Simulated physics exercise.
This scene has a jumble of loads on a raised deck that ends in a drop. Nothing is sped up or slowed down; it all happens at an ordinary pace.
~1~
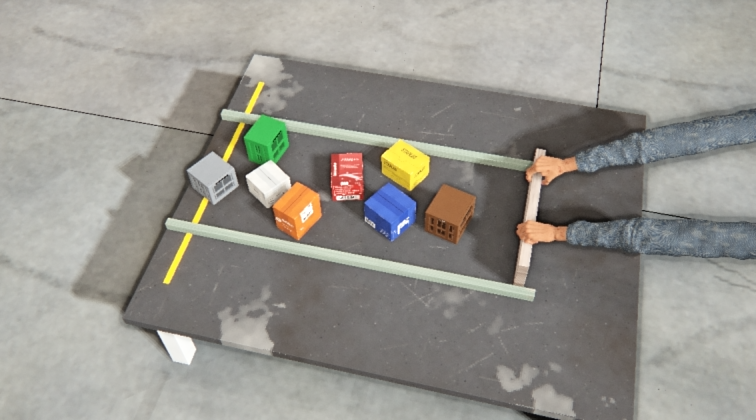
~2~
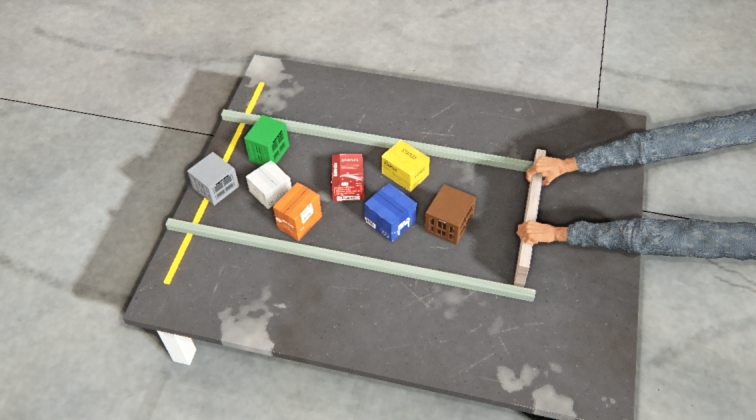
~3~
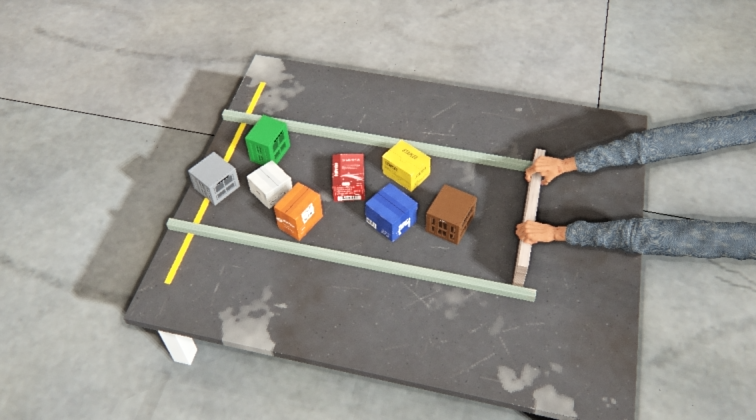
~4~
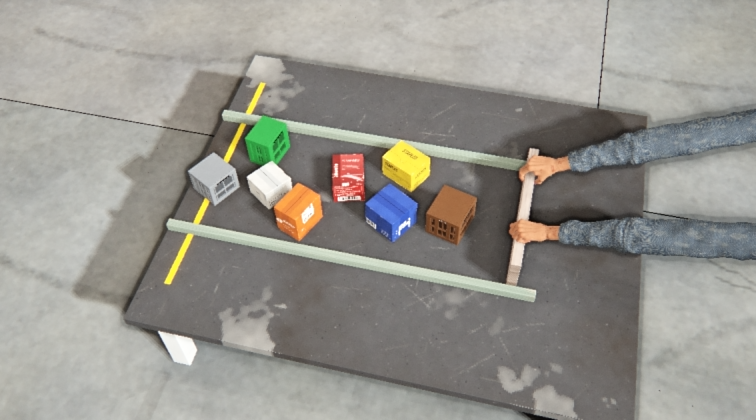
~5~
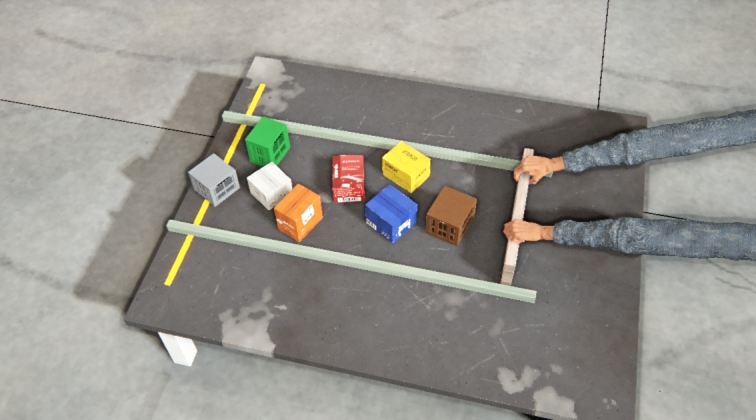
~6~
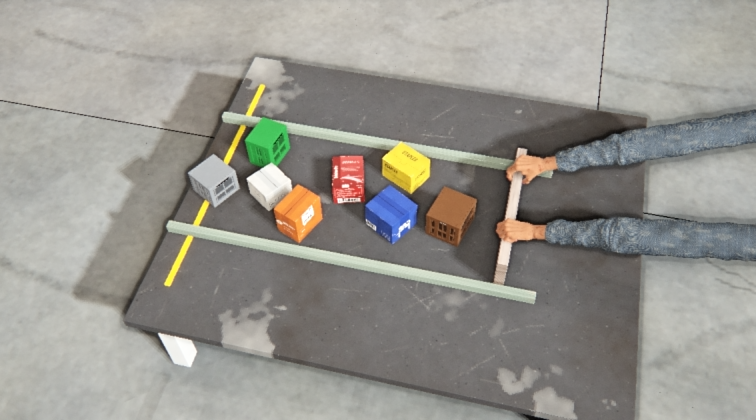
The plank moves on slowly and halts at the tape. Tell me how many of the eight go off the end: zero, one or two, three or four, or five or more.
My prediction is five or more fallers.
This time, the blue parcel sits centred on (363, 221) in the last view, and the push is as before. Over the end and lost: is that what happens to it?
From there it falls.
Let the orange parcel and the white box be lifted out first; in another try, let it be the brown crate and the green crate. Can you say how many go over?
First 4, second 4.
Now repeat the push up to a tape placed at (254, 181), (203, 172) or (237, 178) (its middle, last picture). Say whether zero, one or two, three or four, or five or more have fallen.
In that order: Three or four; five or over; five or more.
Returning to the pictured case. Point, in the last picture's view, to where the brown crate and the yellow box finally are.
I'd say approximately (197, 173) and then (212, 141).
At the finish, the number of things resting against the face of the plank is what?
2 of them.
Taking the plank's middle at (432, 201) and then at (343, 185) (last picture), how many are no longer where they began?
The first number is 2, the next one 6.
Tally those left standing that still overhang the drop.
That comes to 2 of them.
Soon after, none off yet; grey crate at rest near (214, 181); green crate at rest near (268, 144); white box at rest near (270, 187).
Then, none off yet; grey crate moved a little near (197, 179); green crate moved a little near (256, 137); white box moved about its own width near (235, 172).
By the end, the number that fall off is five or more; fallen, blue parcel, red box, orange parcel, white box, green crate and grey crate.
